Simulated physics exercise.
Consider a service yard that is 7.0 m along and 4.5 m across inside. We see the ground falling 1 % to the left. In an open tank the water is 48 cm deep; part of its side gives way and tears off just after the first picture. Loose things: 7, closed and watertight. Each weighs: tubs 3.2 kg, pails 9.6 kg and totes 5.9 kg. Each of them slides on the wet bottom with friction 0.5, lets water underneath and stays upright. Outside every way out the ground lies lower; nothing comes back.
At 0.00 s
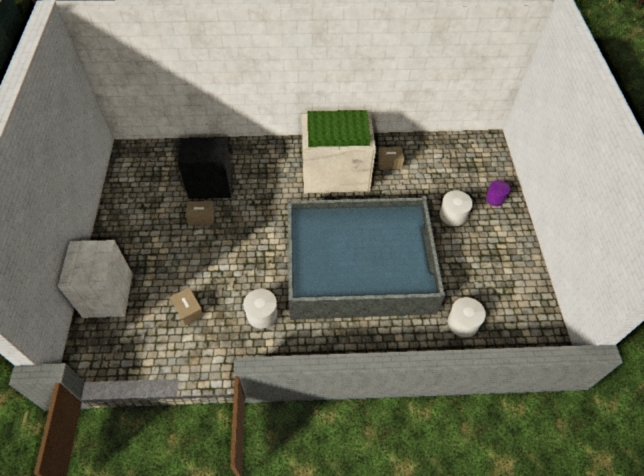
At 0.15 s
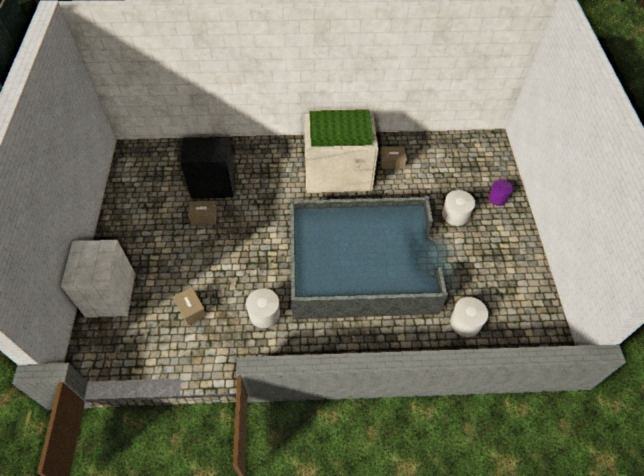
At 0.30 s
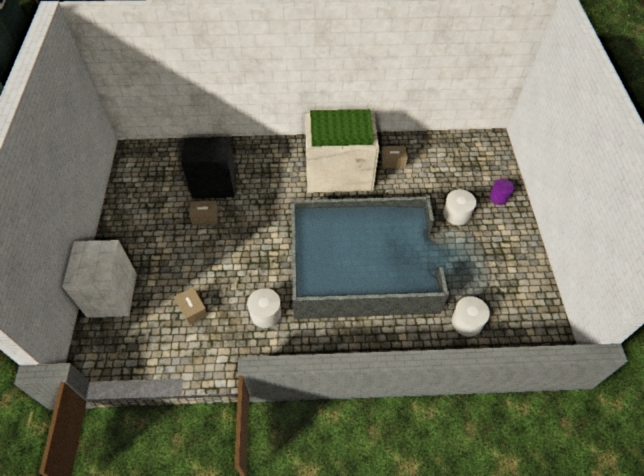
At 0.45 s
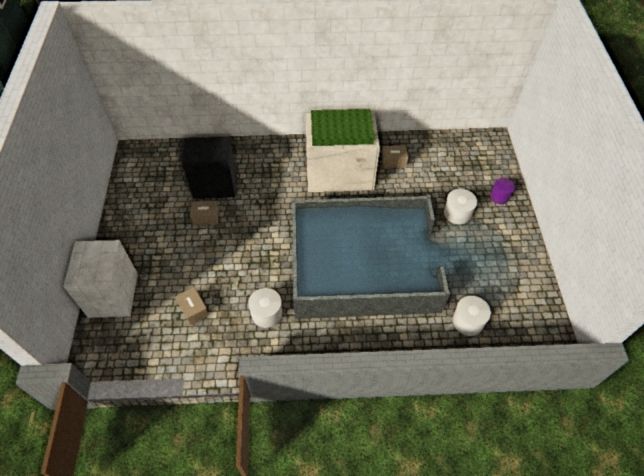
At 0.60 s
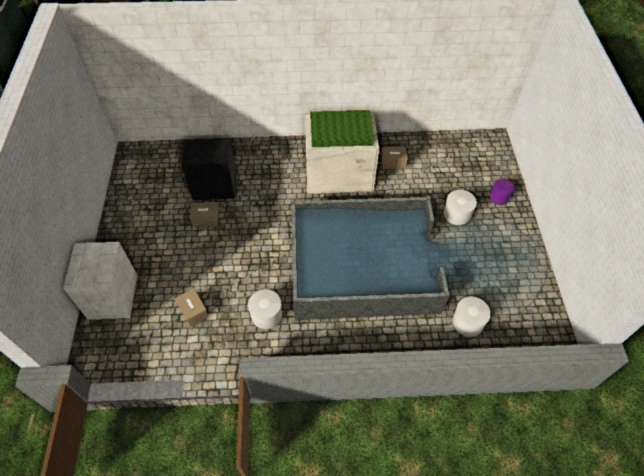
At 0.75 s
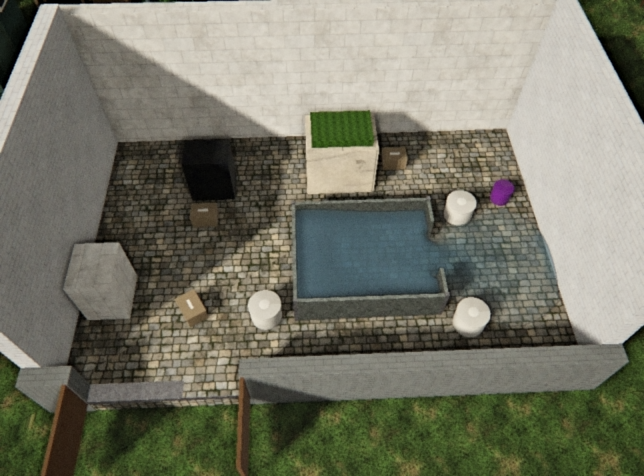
Water pours through a break in the right side of a raised stone tank in a walled, cobbled yard, seen from high above. Around the tank stand white drums, a purple pail at right, a grass-topped block behind, and brown boxes, a black box and a grey block at left. The view shifts very slightly, then holds, as the water spreads rightward across the cobbles to the right wall.
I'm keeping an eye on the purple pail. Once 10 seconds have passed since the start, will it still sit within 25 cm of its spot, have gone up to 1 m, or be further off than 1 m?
Greatly displaced.
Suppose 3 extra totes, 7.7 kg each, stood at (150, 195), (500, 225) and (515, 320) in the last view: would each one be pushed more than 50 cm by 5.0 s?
Lab note - in order: Below threshold / above threshold / above threshold.
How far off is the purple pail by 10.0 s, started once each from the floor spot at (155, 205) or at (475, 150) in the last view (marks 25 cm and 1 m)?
Taken in turn, it stays almost motionless and then is carried a long way.
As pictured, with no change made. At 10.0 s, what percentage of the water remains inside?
Close to 94 in a hundred parts remain.
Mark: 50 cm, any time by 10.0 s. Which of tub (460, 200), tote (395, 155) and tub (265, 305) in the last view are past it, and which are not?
The first topped the threshold, the second topped the threshold, and the third never reached the threshold.
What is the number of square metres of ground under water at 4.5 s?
About 17 m2.
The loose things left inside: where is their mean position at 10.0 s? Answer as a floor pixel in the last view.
Around (323, 240).
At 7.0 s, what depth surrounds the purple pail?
Close to 7 centimetres.
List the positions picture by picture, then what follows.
In the first frame, the purple pail at (500, 188) rests on the ground; 3.1 m2 under water; 0 of 7 have shifted.
In the second frame, the purple pail at (503, 187) rests on the ground; 3.5 m2 under water; 0 of 7 have shifted.
In the third frame, the purple pail at (504, 186), on the bottom; water covers 4.0 m2; 0 of 7 have shifted.
In the fourth frame, the purple pail at (505, 186), on the bottom; 4.7 m2 under water; 0 of 7 have shifted.
In the fifth frame, the purple pail at (504, 186) rests on the ground; 5.4 m2 under water; 0 of 7 have shifted.
In the sixth frame, the purple pail at (504, 187) rests on the ground; 6.0 m2 under water; 0 of 7 have shifted.
After 2.0 s the purple pail is near (499, 177), 0.2 m from its start, aground; 0 of 7 are out; 0 afloat.
After 4.5 s the purple pail is near (454, 139), 1.3 m from its start, aground; 0 of 7 are out; 1 afloat.
After 7.0 s the purple pail is near (407, 142), 1.8 m from its start, aground; 0 of 7 are out; 3 afloat.
After 10.0 s the purple pail is near (407, 142), 1.8 m from its start, aground; 0 of 7 are out; 2 afloat.
